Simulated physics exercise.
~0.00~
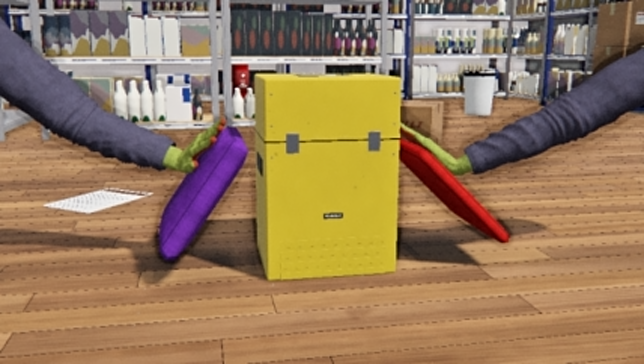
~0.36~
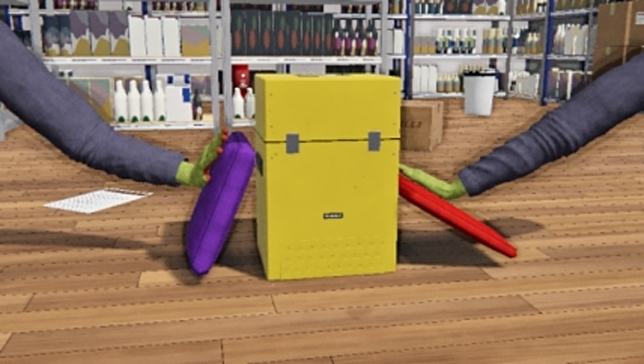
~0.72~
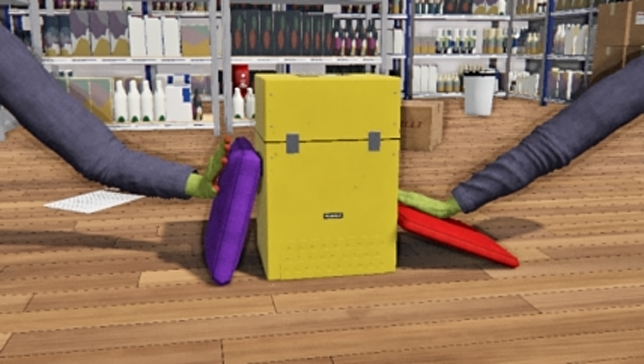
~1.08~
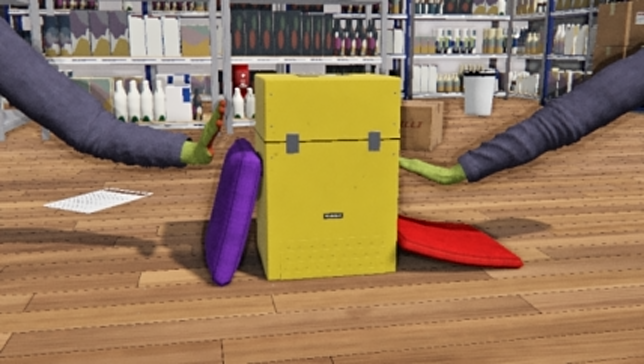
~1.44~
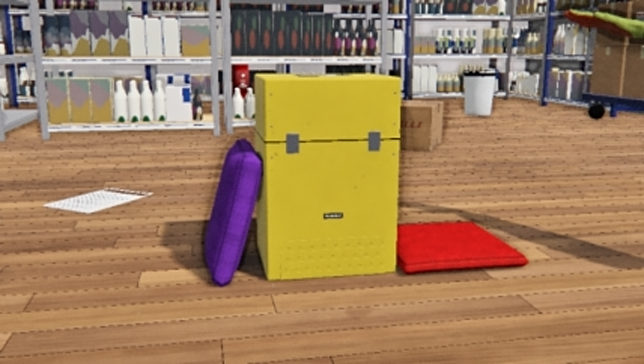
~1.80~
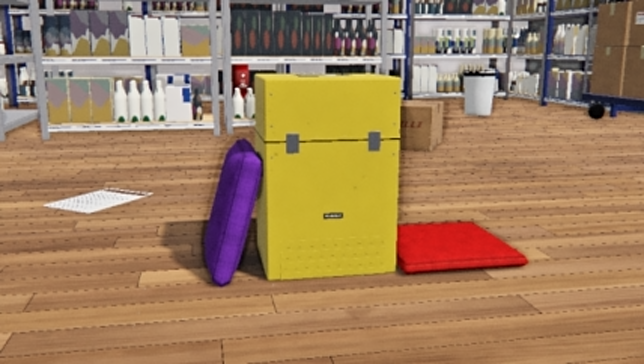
To begin with, two green hands in dark sleeves hold a purple cushion on the left and a red seat pad on the right, both tilted against a yellow chest on a wooden floor. The hands lower them, the cushion swinging in closer to the chest while the pad tips outward and sinks. The hands then let go and draw back out of view. The purple cushion stays propped upright against the chest's side. The red pad keeps slumping until it lies flat on the floor beside the chest, where it rests.
